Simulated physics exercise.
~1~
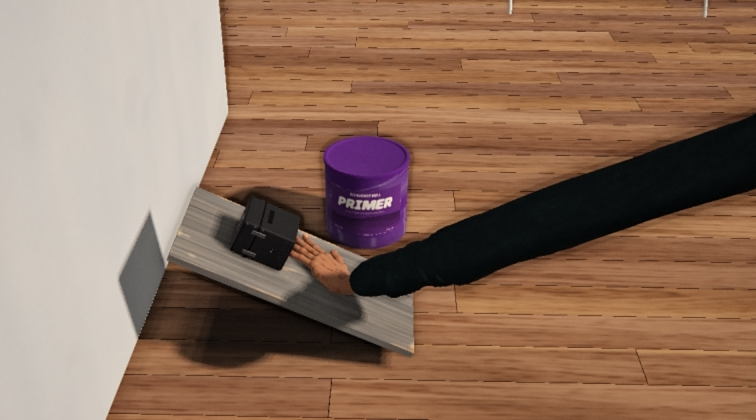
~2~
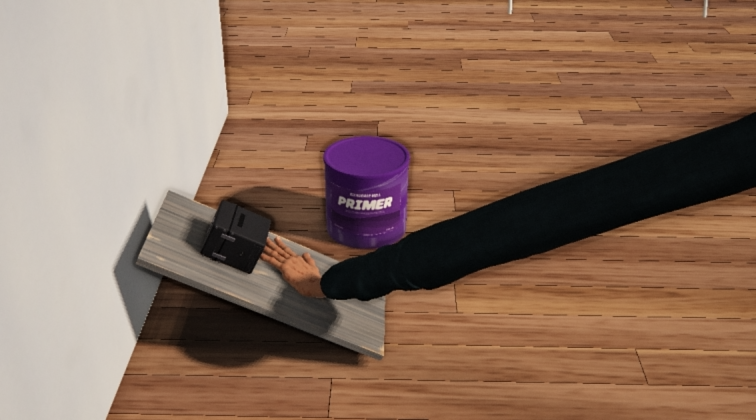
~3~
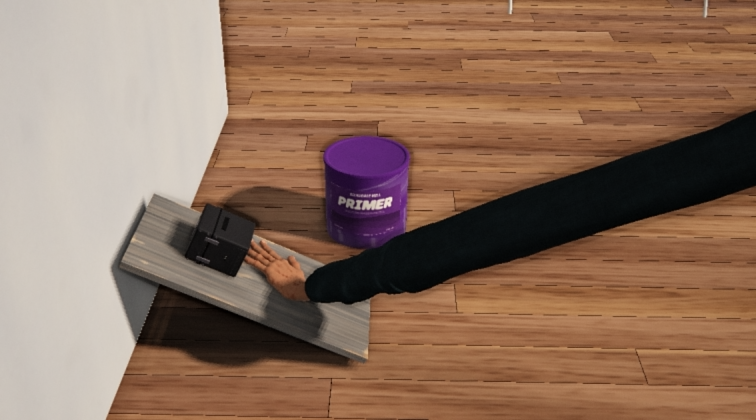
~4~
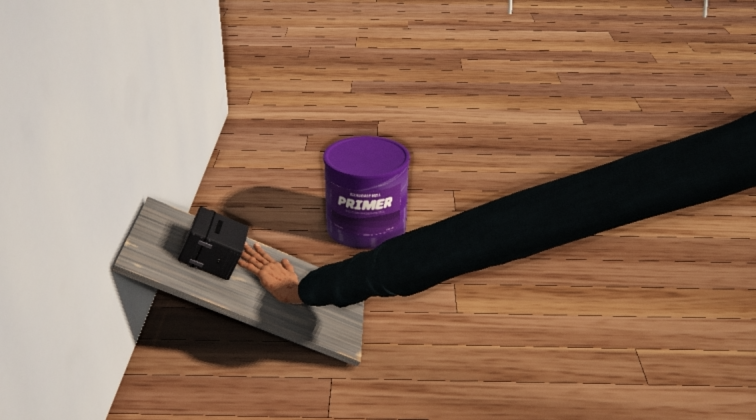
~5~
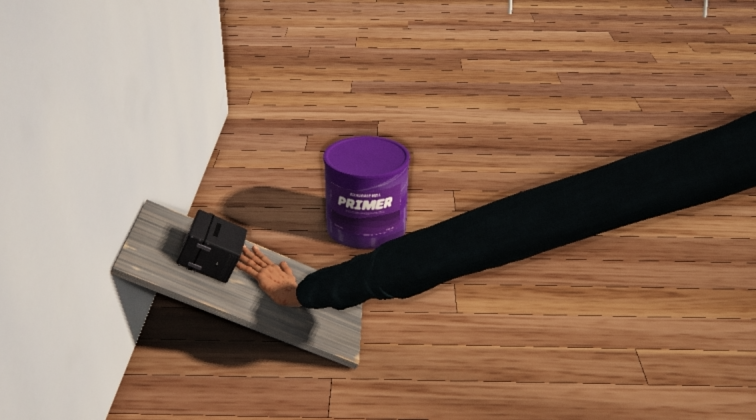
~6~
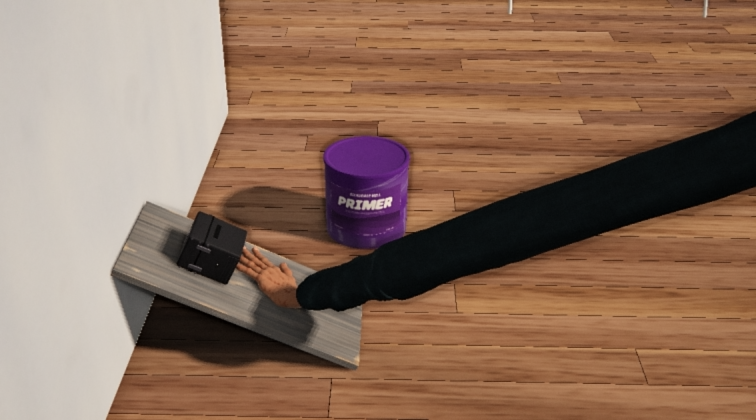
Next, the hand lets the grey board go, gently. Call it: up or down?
Down.
Then, 0.30 s on from there, grey board leaning 26° more than when let go near (265, 327).
Then, 0.40 s on from there, grey board leaning 24° more than when let go near (265, 303).
Then, 0.60 s on from there, grey board leaning 26° more than when let go near (272, 328).
Then, 1.90 s on from there, grey board leaning 26° more than when let go near (274, 327).
In the end, moved from the start, grey board; purple pail unmoved. At the end, from the last picture's camera, grey board near (274, 327). The board gives way.
